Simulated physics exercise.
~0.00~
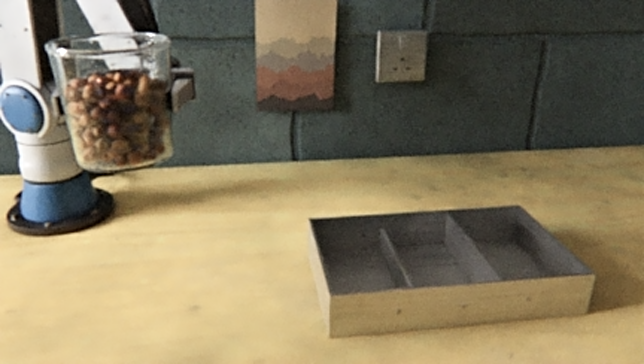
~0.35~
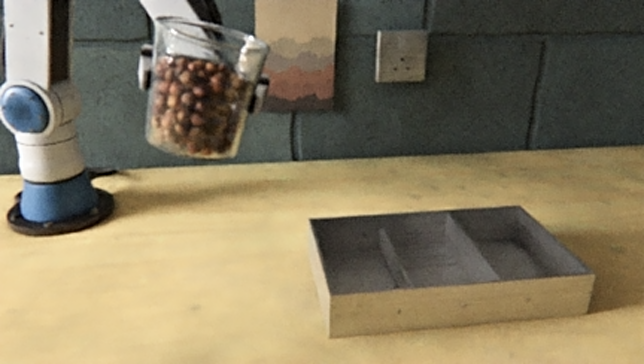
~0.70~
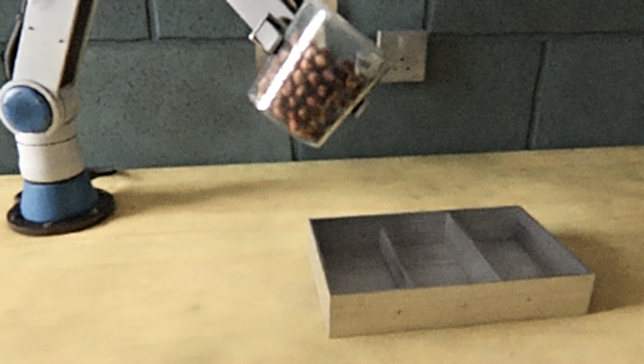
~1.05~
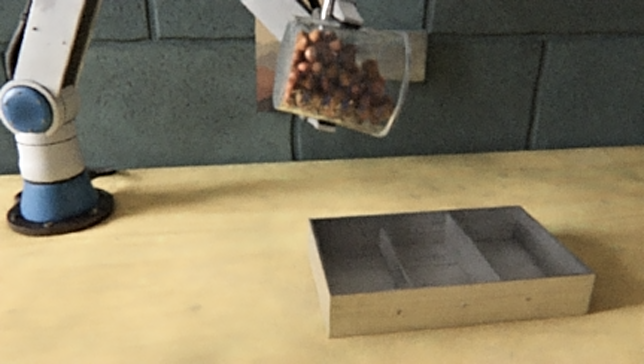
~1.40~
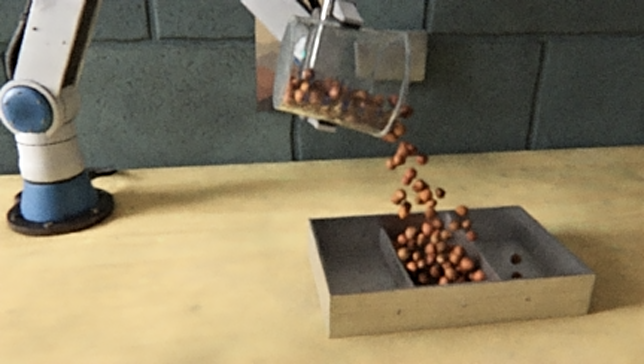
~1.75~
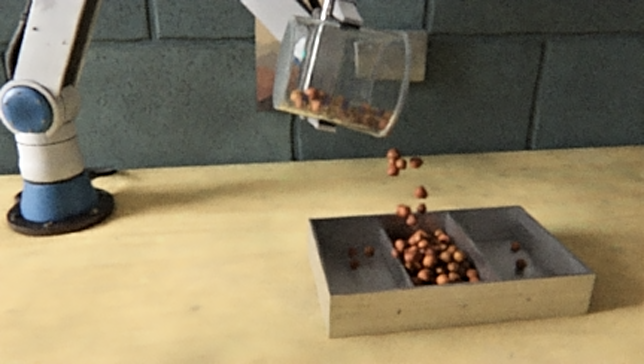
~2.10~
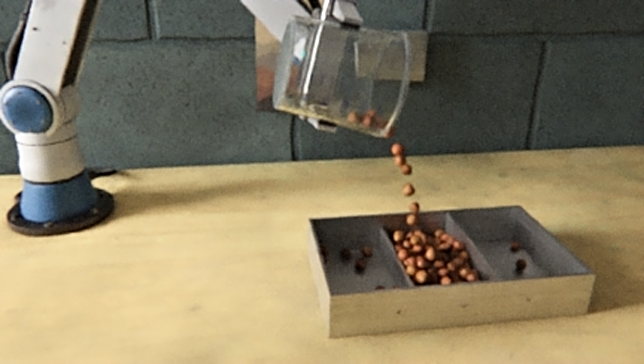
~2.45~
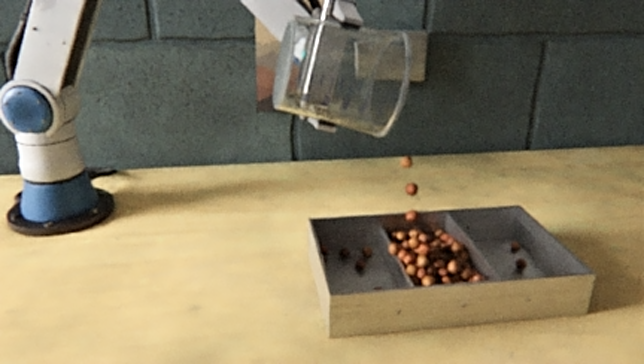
A robot arm carried a clear cup of hazelnuts to the right and tipped it over a divided box, pouring them out until the cup was empty, with most heaped in the middle section and a few scattered on either side.
